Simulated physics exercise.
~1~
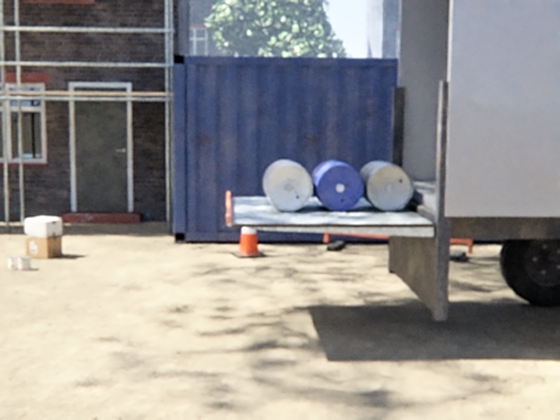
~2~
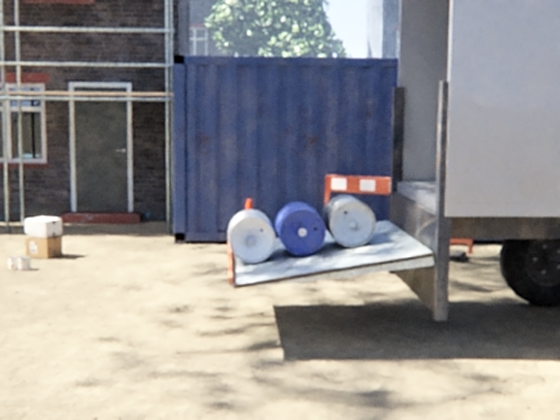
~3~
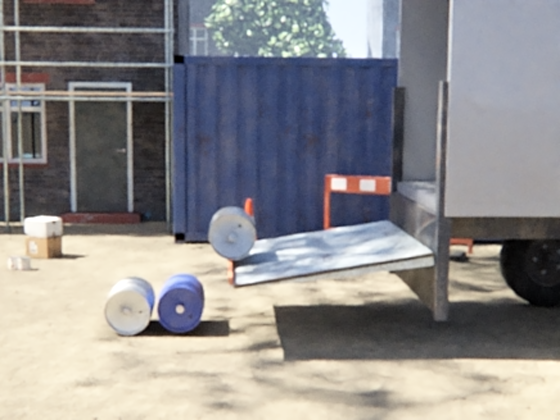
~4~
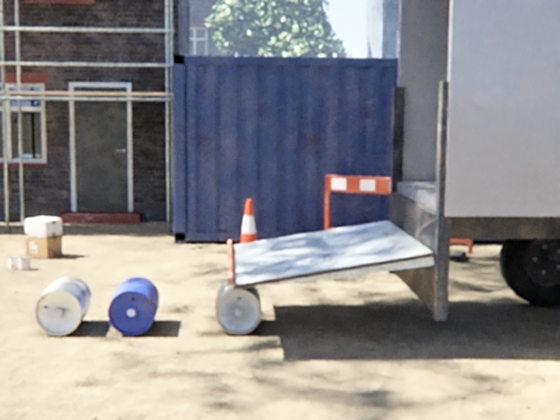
Building yard with a truck's tail-lift tipping outwards, three barrels, one blue, rolling left over its edge onto the ground.
